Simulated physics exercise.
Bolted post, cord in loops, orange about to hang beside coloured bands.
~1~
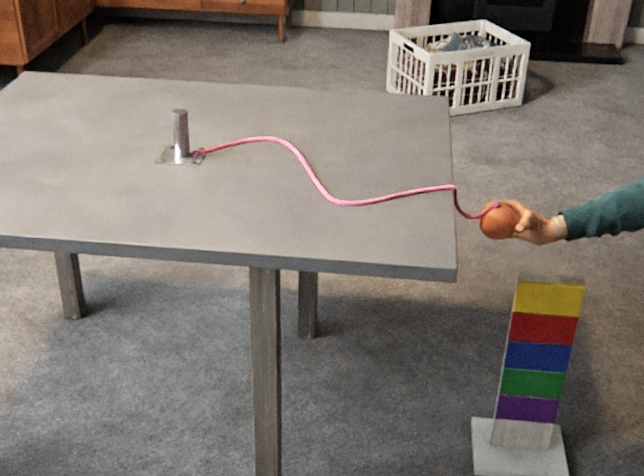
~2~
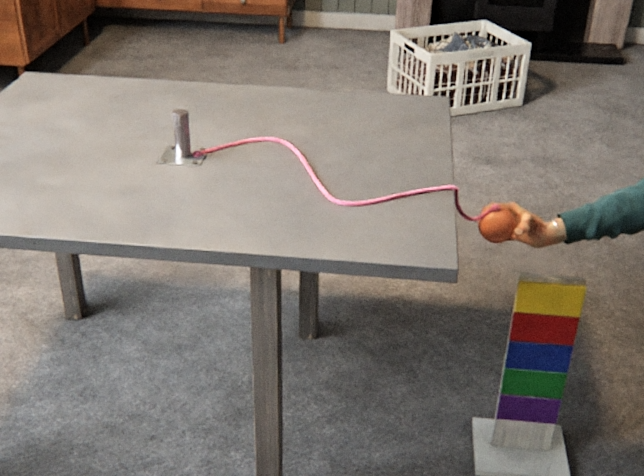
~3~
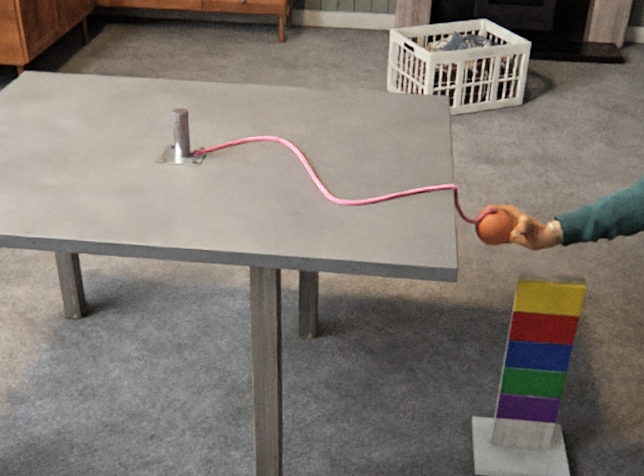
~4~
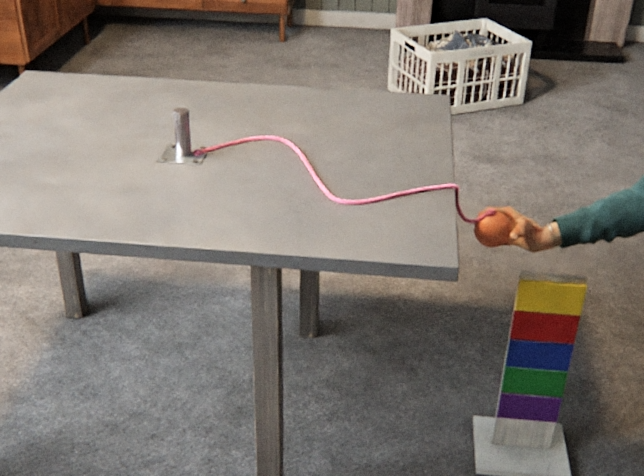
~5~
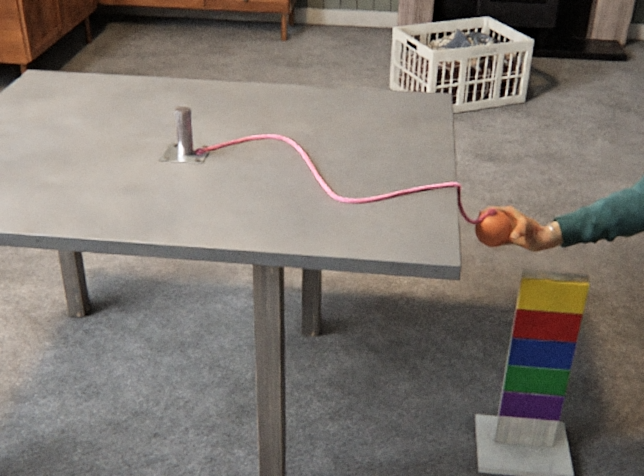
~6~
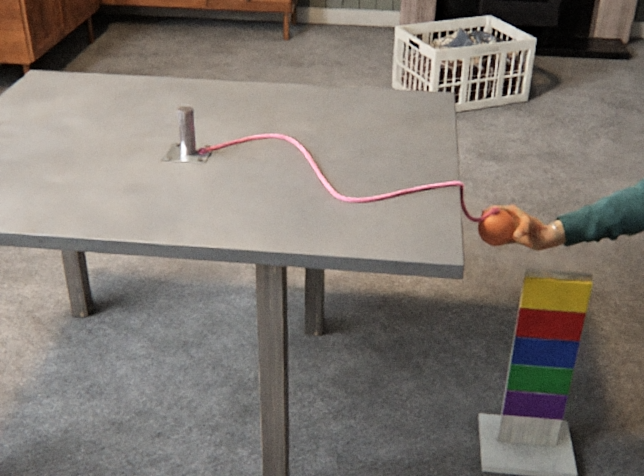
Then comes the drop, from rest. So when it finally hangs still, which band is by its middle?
At blue.
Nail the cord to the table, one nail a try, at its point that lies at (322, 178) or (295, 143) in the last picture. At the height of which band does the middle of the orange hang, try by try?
Results, in sequence: Yellow / red.
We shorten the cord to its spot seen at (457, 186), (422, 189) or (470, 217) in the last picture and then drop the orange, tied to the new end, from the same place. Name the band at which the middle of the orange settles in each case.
First try: Yellow; second try: Higher than all five; third try: Red.
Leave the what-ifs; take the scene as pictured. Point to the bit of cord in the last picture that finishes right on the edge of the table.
It sits at about (361, 201).
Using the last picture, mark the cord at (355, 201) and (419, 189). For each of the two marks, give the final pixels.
End: (455, 174) and then (458, 231).
Soon after, orange near (470, 336); level with blue.
Then, orange near (413, 330); level with blue.
Further on, orange near (446, 336); level with blue.
At rest, orange near (449, 336); level with blue. At blue.
